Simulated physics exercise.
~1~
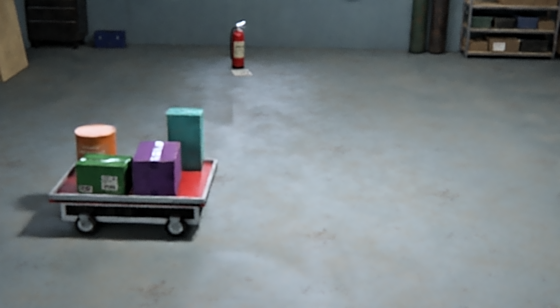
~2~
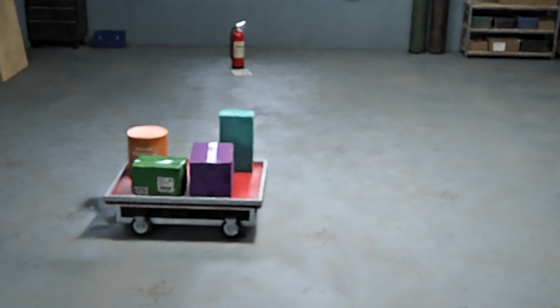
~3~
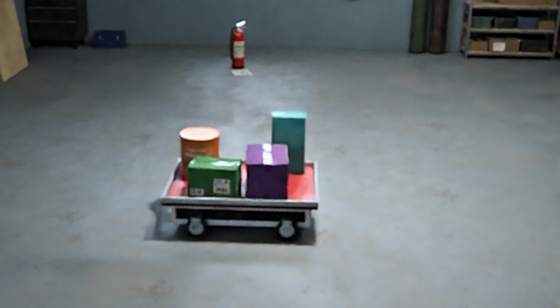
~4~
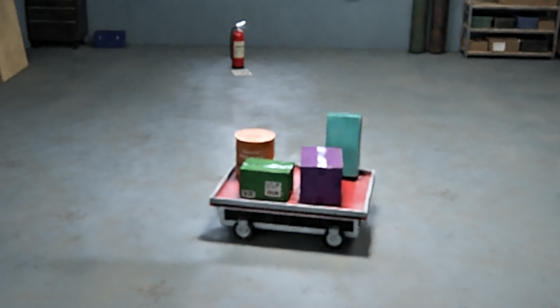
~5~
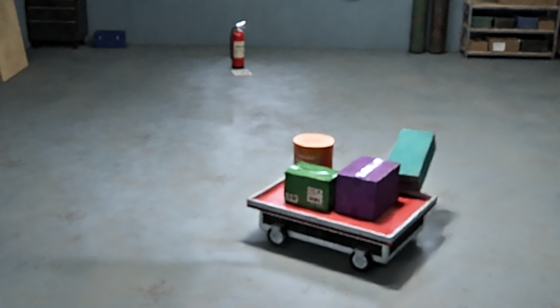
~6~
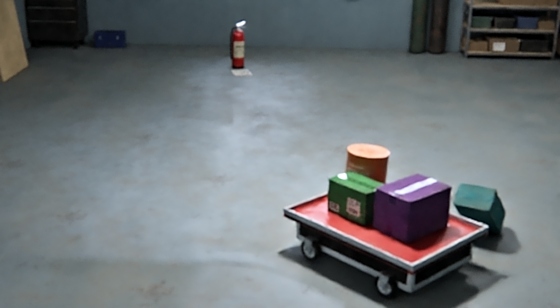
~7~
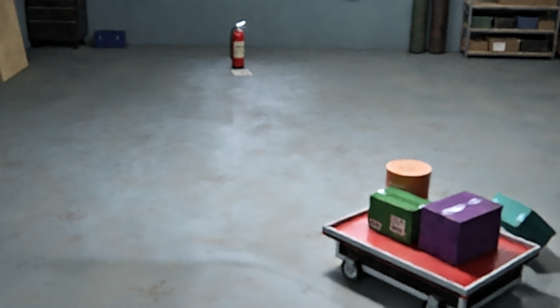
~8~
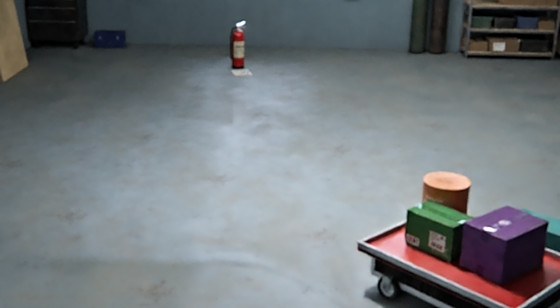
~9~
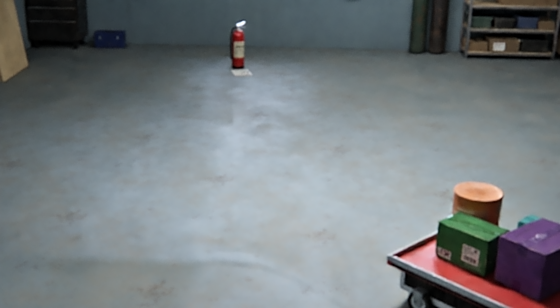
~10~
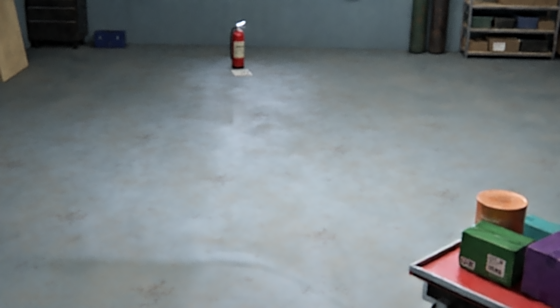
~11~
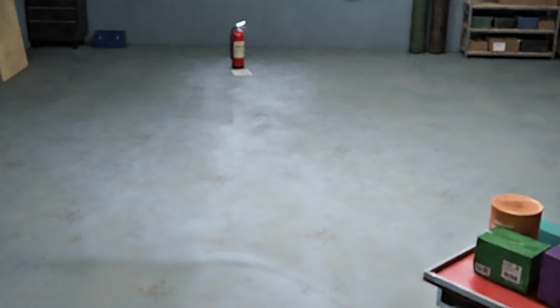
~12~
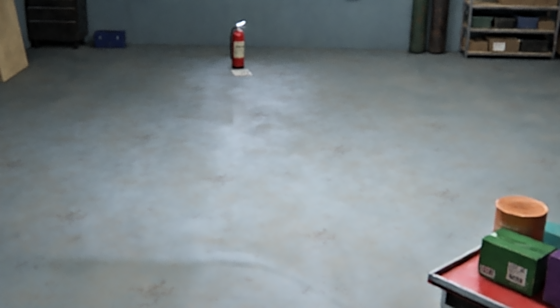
A low flat cart with a red deck and a pale raised rim carries an orange pail, a green parcel, a purple box and a tall turquoise box across a grey workshop floor, seen from slightly above by a still camera. A red fire extinguisher stands near the back wall, with shelves at the right. The cart rolls rightward, then curves toward the viewer. As it turns, the turquoise box leans, tips over the right edge and drops to the floor. The other three items stay aboard as the cart slows to rest, partly out of view at the lower right.
